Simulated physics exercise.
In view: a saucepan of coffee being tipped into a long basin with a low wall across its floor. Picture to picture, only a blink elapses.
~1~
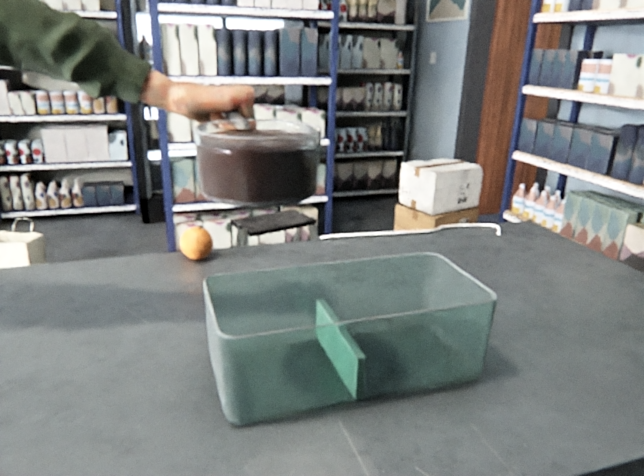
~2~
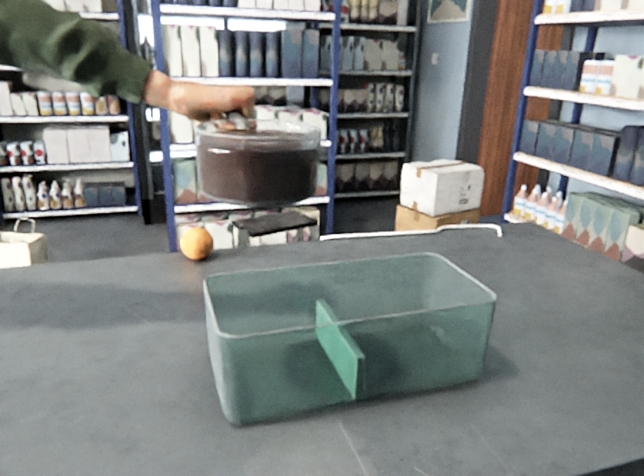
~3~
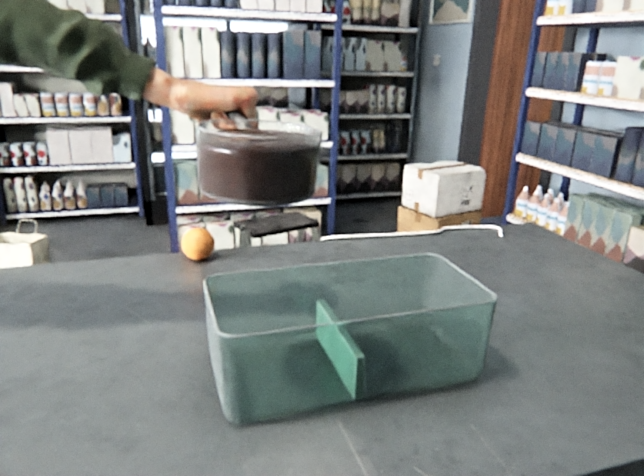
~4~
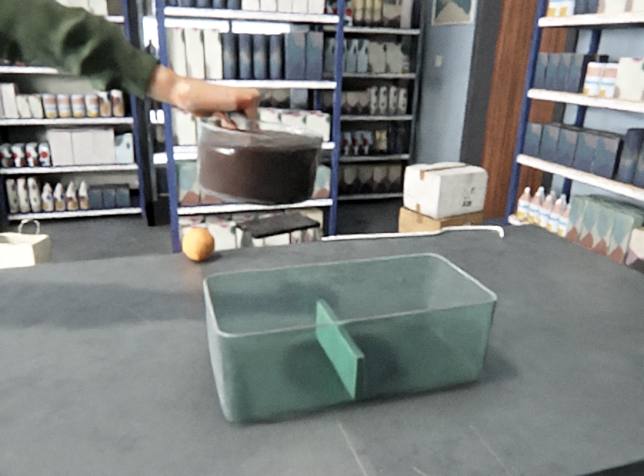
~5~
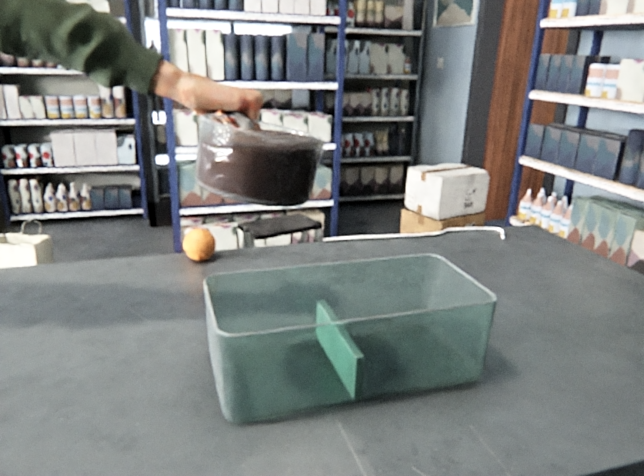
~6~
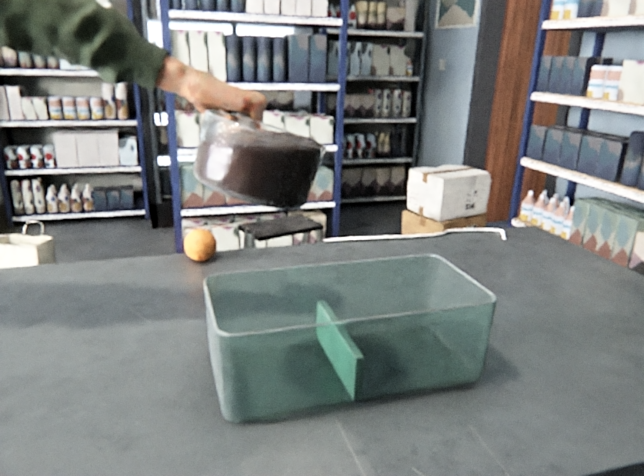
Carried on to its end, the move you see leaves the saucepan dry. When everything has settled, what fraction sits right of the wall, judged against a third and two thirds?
It settles with more than two thirds on the right.
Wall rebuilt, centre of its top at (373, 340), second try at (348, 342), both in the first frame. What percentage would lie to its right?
40 % and 70 %, roughly.
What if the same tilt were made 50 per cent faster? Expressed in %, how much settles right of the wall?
I'd estimate about 70 percent ends up there.
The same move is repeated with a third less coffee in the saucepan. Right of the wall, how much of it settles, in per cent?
Close to 60 per cent.
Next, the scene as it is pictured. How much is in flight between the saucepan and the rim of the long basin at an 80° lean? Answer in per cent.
Around 45 %.
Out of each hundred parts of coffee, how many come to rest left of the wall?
It comes to 25 per cent or so.
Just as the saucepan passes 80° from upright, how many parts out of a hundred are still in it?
Near 45 %.
A moment on, the saucepan is tipped on its side and 43 per cent is still to pour, 1 is left of the wall and 13 right of it.
Next, the saucepan is tipped right over and 6 per cent is still to pour, 9 is left of the wall and 74 right of it.
Then the saucepan is tipped right over and 0 per cent is still to pour, 22 is left of the wall and 76 right of it.
Later the saucepan is tipped right over and 0 per cent is still to pour, 23 is left of the wall and 76 right of it.
At rest 23 per cent lies left of the wall, 76 right of it and 2 outside.
